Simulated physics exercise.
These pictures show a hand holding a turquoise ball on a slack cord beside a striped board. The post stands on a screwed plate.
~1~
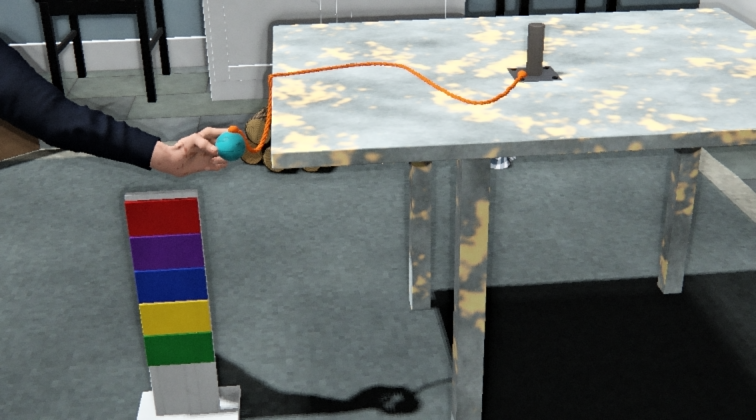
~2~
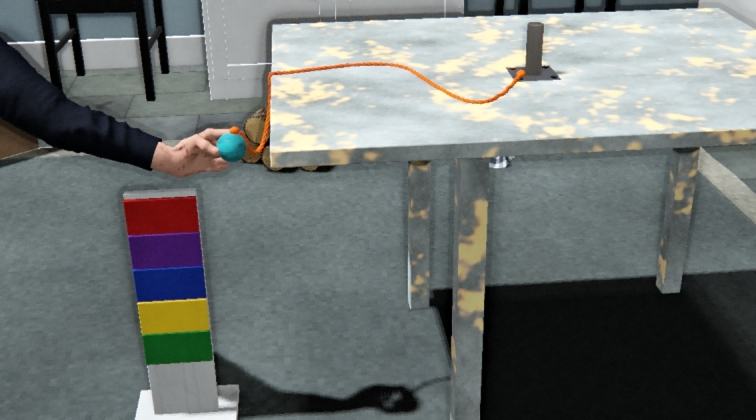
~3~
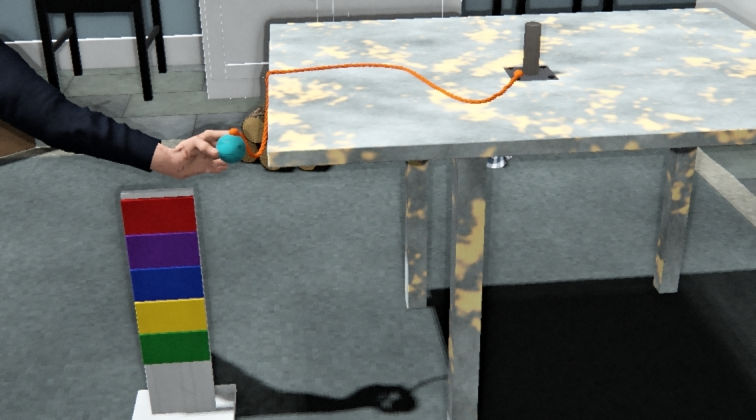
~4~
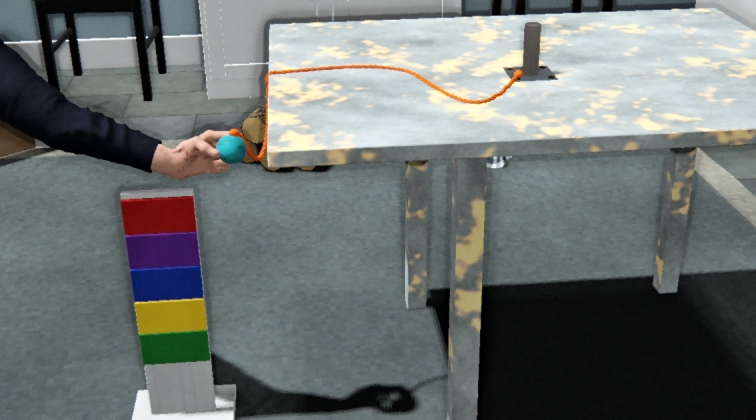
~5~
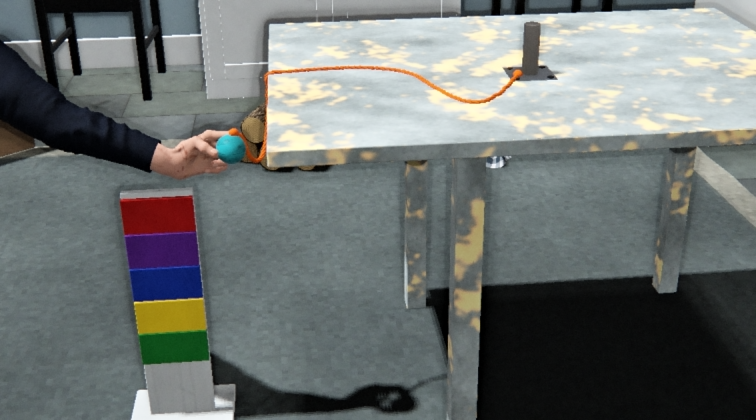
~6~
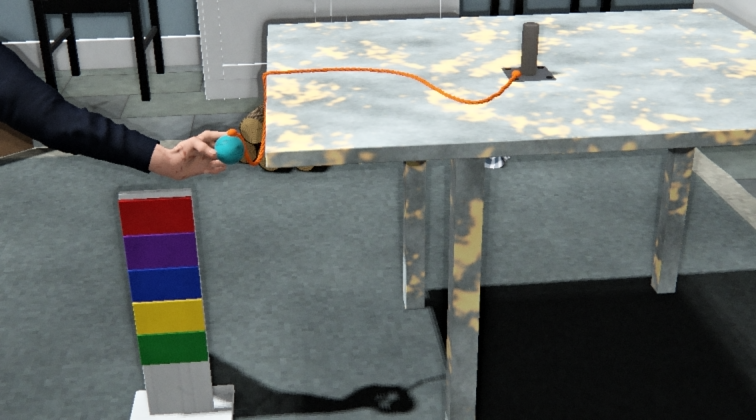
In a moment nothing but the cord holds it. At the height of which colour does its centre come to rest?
Its centre hangs level with the green band.
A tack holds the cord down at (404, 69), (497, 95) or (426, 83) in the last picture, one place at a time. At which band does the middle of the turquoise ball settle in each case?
Try by try: Purple; yellow; blue.
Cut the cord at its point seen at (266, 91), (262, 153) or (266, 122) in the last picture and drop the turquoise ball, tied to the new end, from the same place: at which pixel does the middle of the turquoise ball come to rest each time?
The places are (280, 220), (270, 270) and (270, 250).
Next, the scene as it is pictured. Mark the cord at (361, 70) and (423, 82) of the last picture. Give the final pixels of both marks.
At (266, 102), then (332, 83).
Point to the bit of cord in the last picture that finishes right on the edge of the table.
The one at (374, 71).
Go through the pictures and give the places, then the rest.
Turquoise ball (231, 146); red (163, 219); purple (167, 253); blue (171, 286); yellow (175, 319); green (179, 350), in the first picture.
Turquoise ball (232, 147); cord through (508, 88) (450, 94) (408, 69) (328, 68) (270, 107), in the second picture.
Turquoise ball (231, 149), in the third picture.
Turquoise ball (231, 150); cord through (505, 88) (447, 94) (401, 70) (316, 69) (268, 117), in the fourth picture.
Turquoise ball (231, 149), in the fifth picture.
Turquoise ball (229, 150); cord through (503, 89) (446, 95) (392, 72) (305, 71) (265, 126), in the sixth picture.
Early on, ball near (323, 331); level with green.
Midway, ball near (260, 326); level with green.
Finally, ball near (290, 333); level with green. Its middle rests at the green band.
